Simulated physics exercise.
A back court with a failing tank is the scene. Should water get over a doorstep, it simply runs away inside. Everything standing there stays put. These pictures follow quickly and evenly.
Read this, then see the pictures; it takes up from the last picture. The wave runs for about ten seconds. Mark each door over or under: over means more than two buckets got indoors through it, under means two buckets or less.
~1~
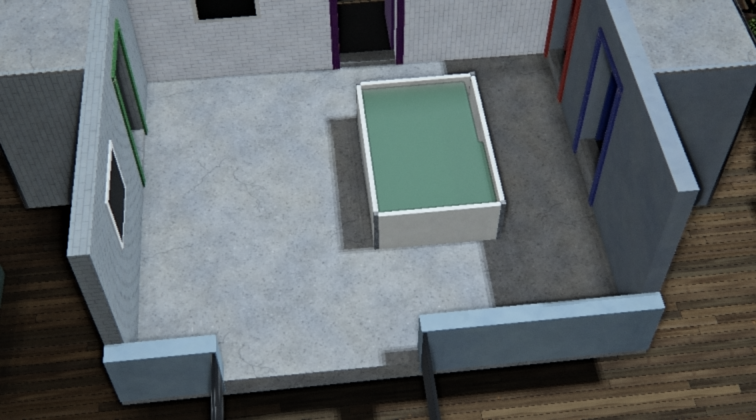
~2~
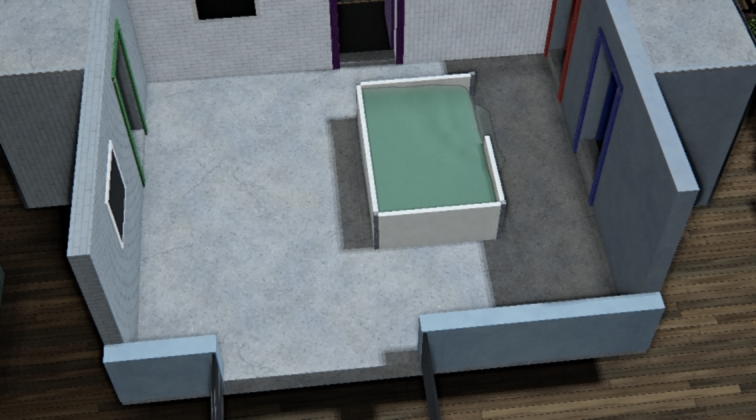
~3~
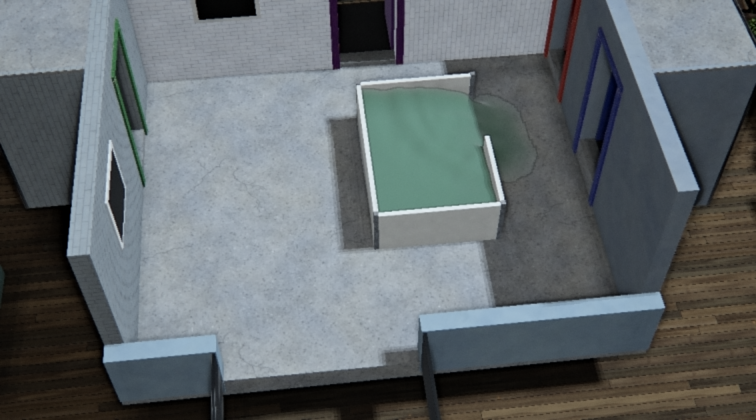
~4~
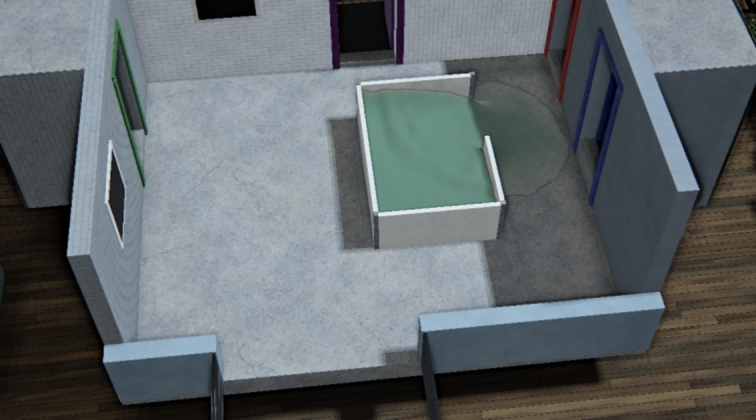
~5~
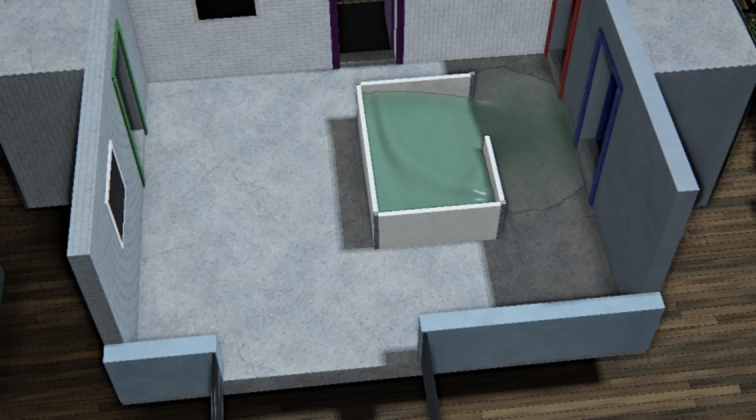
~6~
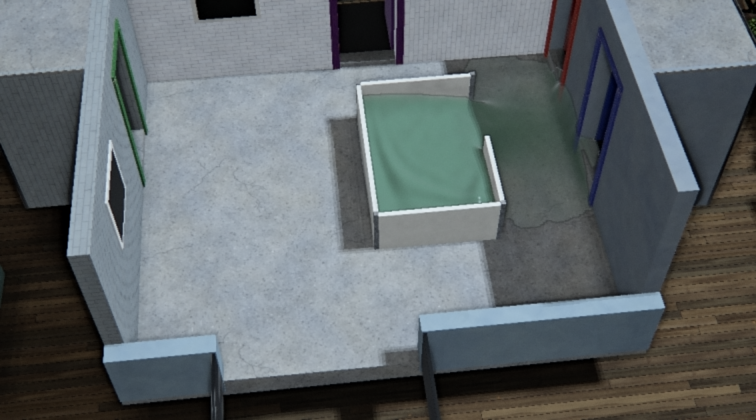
Blue door - under, red door - over, purple door - under, green door - under.
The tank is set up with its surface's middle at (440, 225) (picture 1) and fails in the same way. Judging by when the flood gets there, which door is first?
The blue one, I reckon.
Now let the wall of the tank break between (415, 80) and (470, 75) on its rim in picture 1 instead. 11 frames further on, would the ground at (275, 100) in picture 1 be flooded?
Submerged.
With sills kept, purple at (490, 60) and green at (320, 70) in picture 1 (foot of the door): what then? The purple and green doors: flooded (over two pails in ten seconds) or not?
Well, the purple one crosses the threshold, and the green one stays short of the threshold.
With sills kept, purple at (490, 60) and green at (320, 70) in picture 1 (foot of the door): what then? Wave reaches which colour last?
That is the one in green.
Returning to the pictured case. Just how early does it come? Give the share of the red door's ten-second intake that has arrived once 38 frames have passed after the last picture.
100 %.
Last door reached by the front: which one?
Result: The one in green.
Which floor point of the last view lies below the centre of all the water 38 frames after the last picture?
I'd put it at around (409, 181).
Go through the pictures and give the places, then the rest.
The first picture shows still water in the open tank at (427, 145).
In the second picture, water pours out at (475, 130) and has run to a hidden place.
In the third picture, water pours out at (475, 131) and has run to (529, 164).
In the fourth picture, the front is at (563, 143), out from the gap at (475, 132).
In the fifth picture, the front is at (555, 88), out from the gap at (475, 132).
In the sixth picture, the front is at (548, 67), out from the gap at (475, 131).
A moment on, water covers 15 % of the floor; the blue door under two buckets in, the red door under two buckets in, the purple door not reached, the green door not reached.
Next, water covers 30 % of the floor; the blue door under two buckets in, the red door far over two buckets in, the purple door wet at the sill, nothing in, the green door not reached.
Then, water covers 55 % of the floor; the blue door under two buckets in, the red door far over two buckets in, the purple door wet at the sill, nothing in, the green door not reached.
Later, water covers 90 % of the floor; the blue door under two buckets in, the red door far over two buckets in, the purple door wet at the sill, nothing in, the green door wet at the sill, nothing in.
In the end, water covers 95 % of the floor; the blue door under two buckets in, the red door far over two buckets in, the purple door wet at the sill, nothing in, the green door wet at the sill, nothing in.
